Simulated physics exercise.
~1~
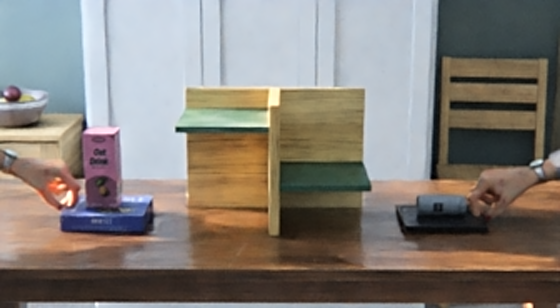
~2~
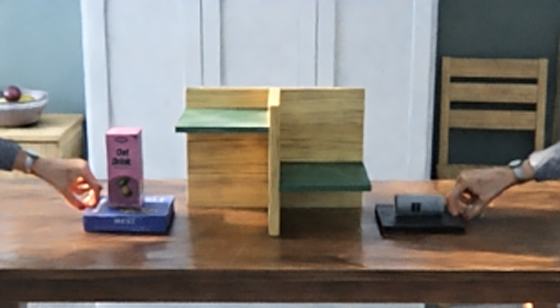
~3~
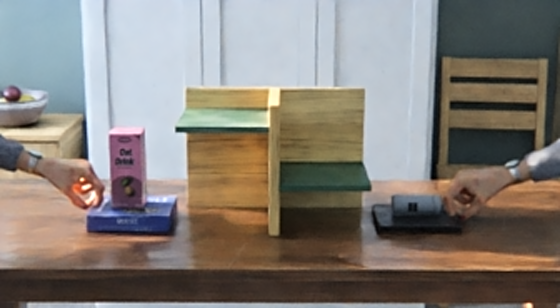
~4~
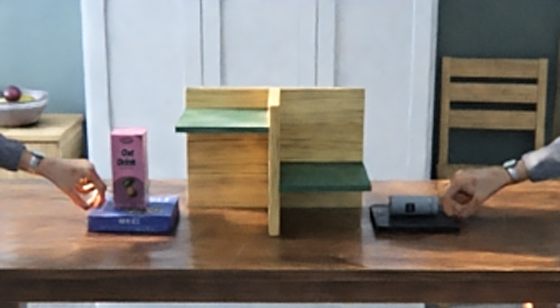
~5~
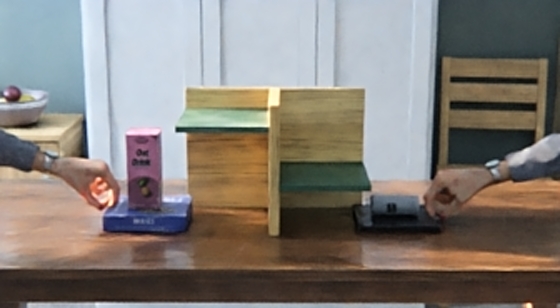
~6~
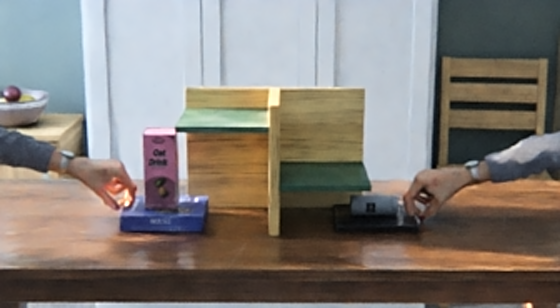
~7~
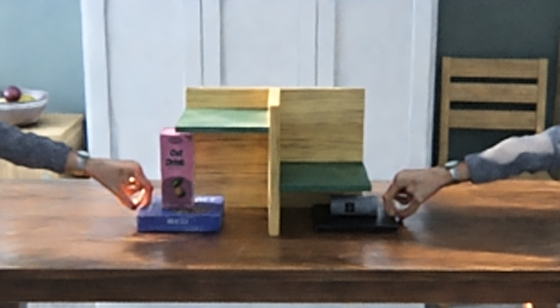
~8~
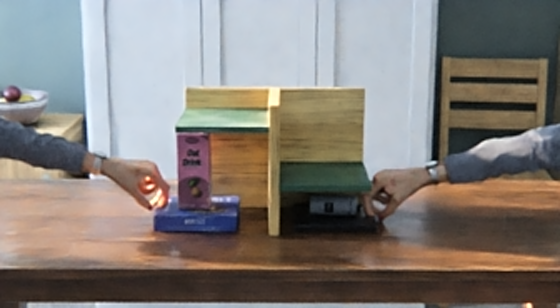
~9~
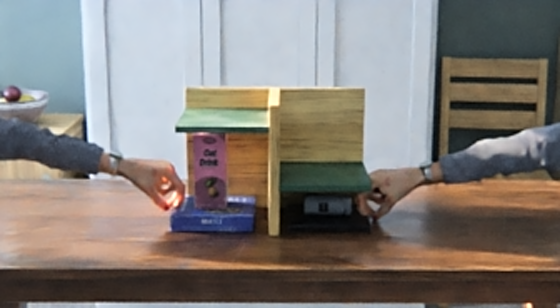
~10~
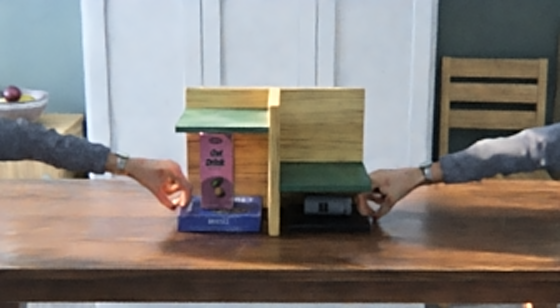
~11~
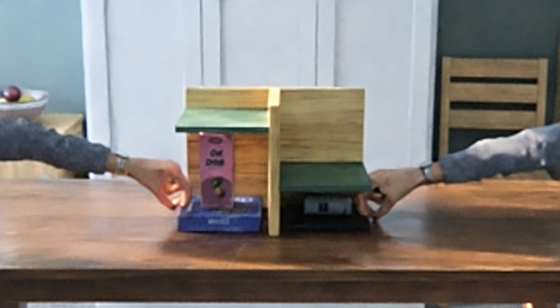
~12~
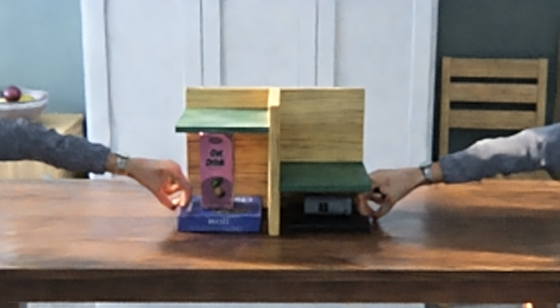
A pink carton standing on a blue packet and a grey shaker lying on a black tray sit at opposite sides of a wooden table, a hand beside each. Between them stands a wooden rack with a green shelf on each side, the left one higher. The hands push both loads a little inward, then pause briefly. They push on steadily, and the upright carton slides beneath the left shelf while the shaker passes under the lower right one. Both loads come to rest under the shelves, still on their supports, with the hands beside them.
